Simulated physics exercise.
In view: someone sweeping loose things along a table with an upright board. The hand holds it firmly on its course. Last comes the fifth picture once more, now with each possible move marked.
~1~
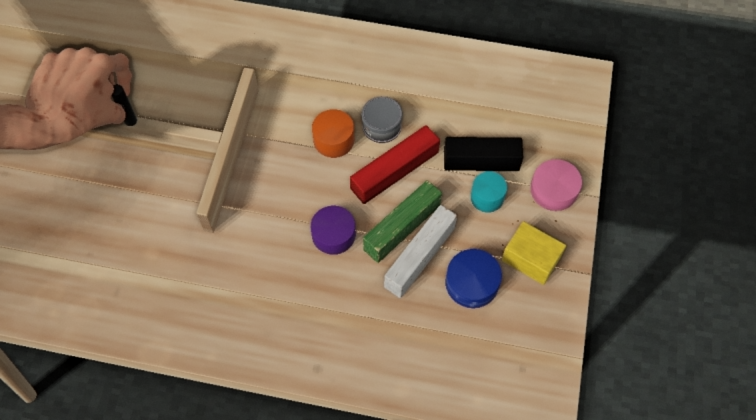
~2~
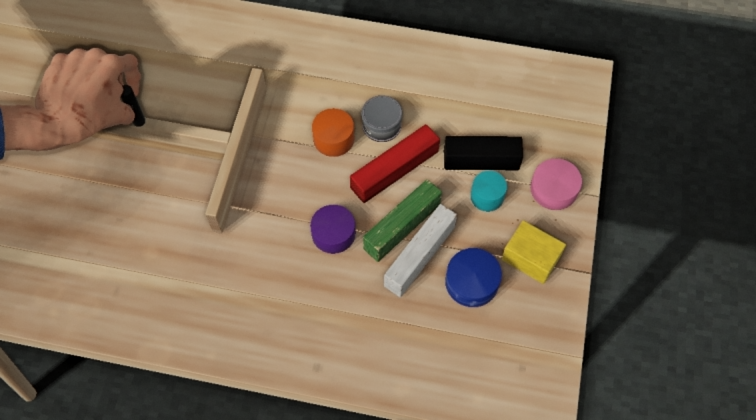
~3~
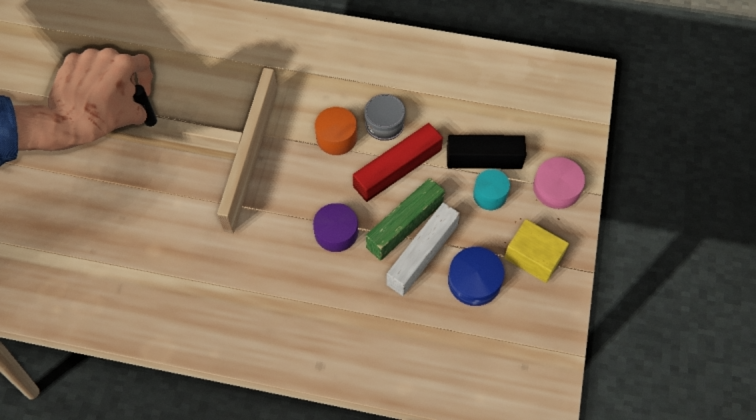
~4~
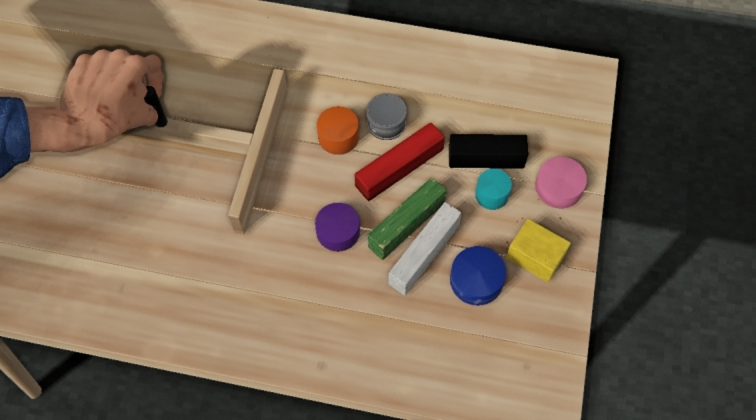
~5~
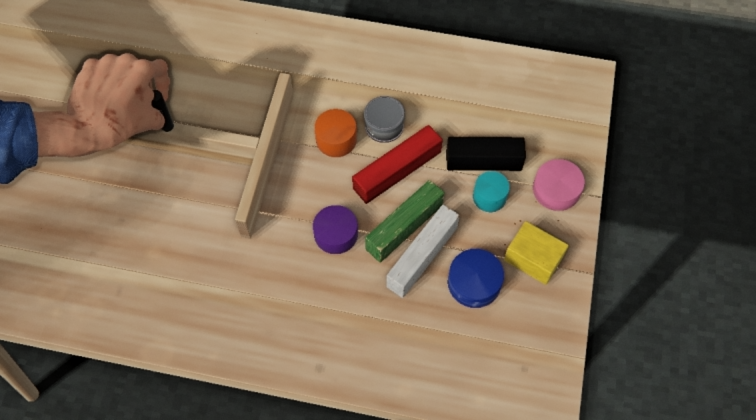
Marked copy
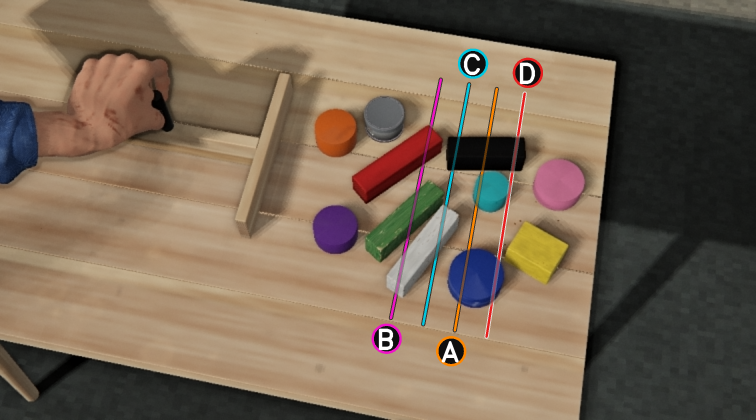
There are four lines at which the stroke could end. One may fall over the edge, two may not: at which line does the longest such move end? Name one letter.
Up to line A.
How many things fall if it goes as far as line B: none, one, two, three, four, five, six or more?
In all, none.
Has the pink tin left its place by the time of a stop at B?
No.
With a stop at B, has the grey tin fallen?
No.
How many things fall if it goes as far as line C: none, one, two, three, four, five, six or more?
The count is none.
On the marked copy, A at (477, 202); B at (418, 191); C at (448, 196); D at (507, 207).
With A. Early on, board (340, 157); grey tin (401, 116); orange tin (375, 142).
Further on, board (417, 171); blue tin (518, 292); black stick (534, 157).
At the end, board (476, 181); blue tin (584, 309); yellow block (581, 258); none fallen.
As for the rest, B is within the limit but short; C is within the limit but short; D drops two.
